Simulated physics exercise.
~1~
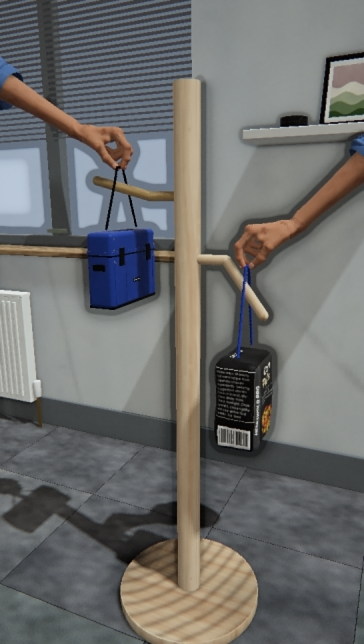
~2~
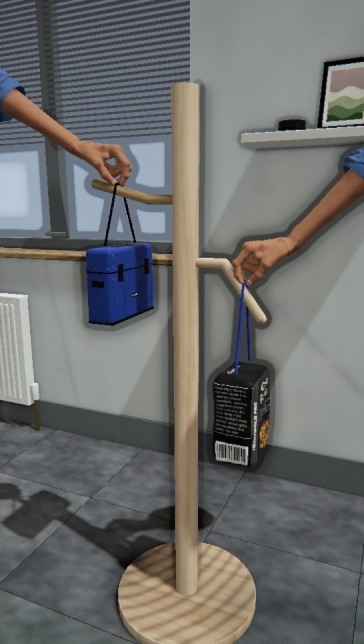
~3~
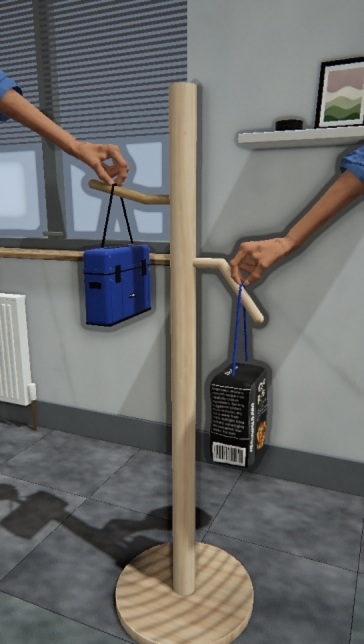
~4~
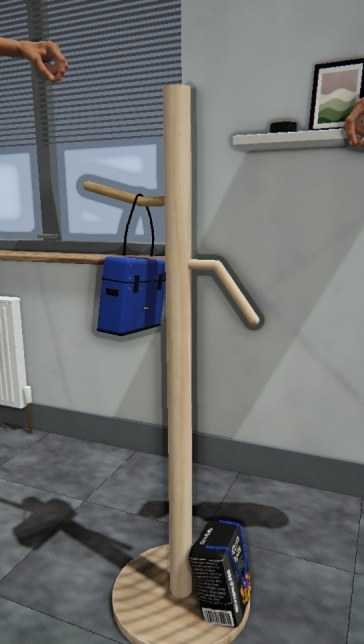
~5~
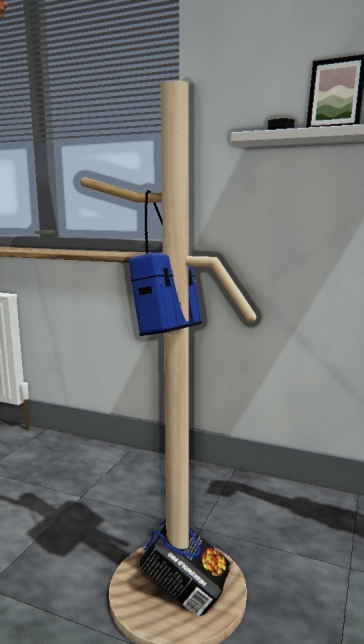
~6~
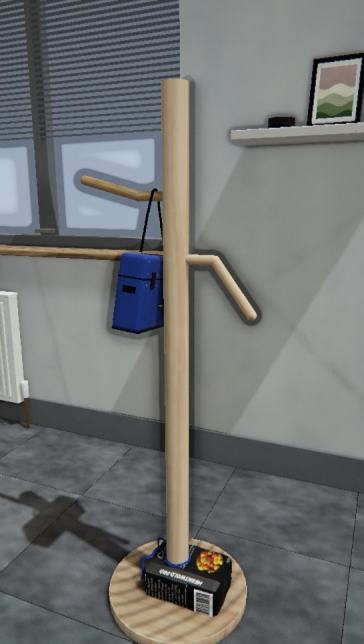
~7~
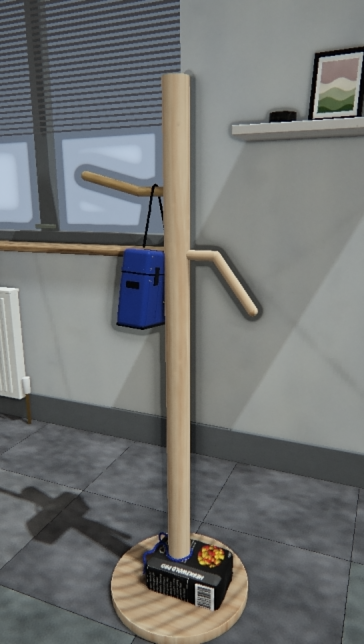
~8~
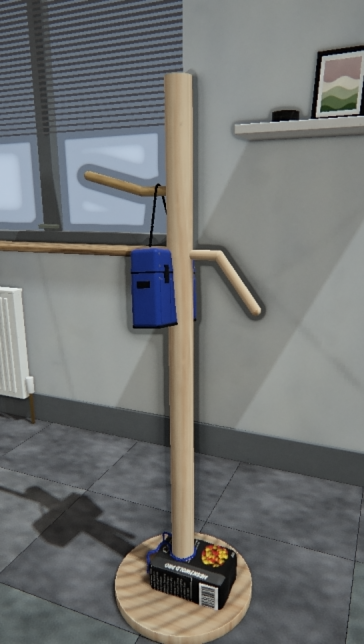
The clip shows two hands lowering a blue case and a black sack by their loops onto a wooden coat stand and letting go; the case slides inward and sways from the left peg, while the sack drops and ends on its side on the round base.
